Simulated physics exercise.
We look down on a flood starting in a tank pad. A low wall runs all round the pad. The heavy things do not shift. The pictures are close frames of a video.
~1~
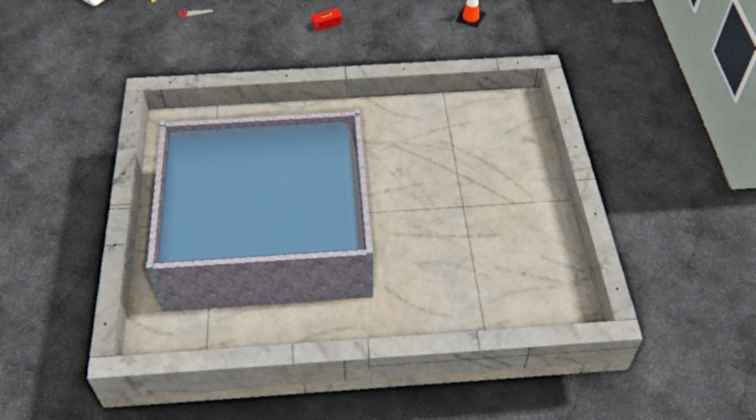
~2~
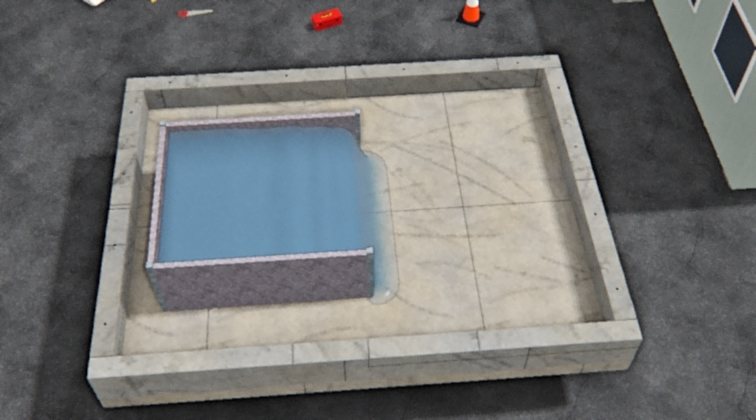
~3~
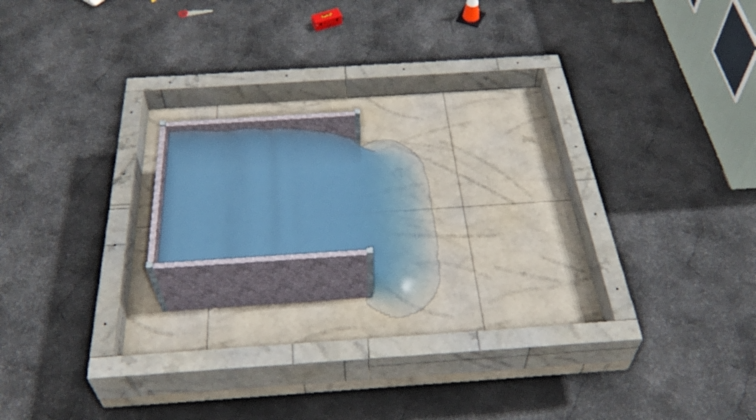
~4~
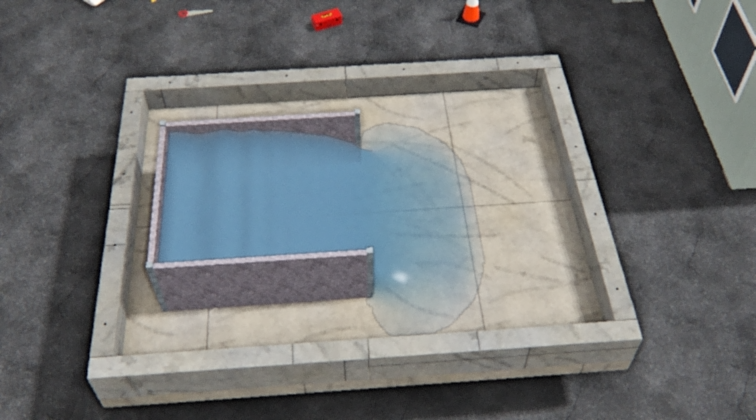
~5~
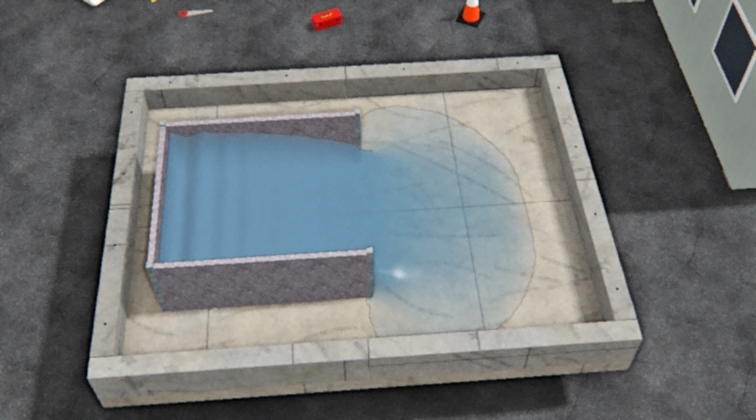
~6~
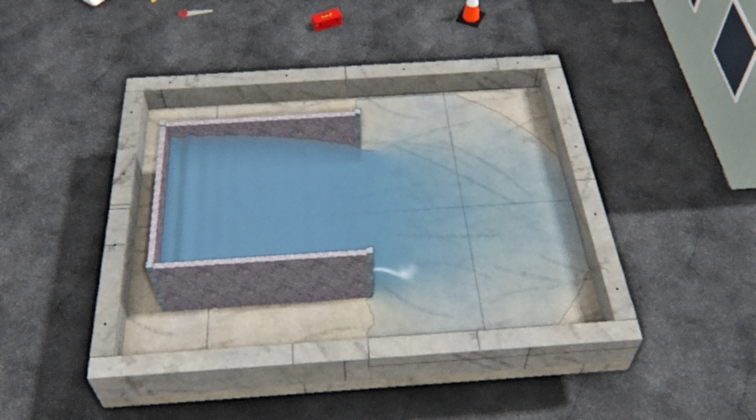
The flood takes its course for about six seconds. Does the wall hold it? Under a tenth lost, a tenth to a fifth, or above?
The share lost is less than a tenth.
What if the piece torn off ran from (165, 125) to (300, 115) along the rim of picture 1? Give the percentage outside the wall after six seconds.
Some 16 per cent.
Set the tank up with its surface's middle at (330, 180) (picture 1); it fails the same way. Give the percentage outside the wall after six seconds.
I make it 10 per cent.
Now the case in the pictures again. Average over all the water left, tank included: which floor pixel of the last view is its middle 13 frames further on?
Near (430, 213).
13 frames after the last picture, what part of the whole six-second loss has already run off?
Roughly 80 per cent.
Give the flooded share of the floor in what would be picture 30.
Close to 95 %.
A moment on, water covers 55 % of the floor; the low wall has let 0 % over.
Next, water covers 55 % of the floor; the low wall has let 1 % over.
Then, water covers 55 % of the floor; the low wall has let 5 % over.
Later, water covers 75 % of the floor; the low wall has let 6 % over.
In the end, water covers 80 % of the floor; the low wall has let 6 % over.
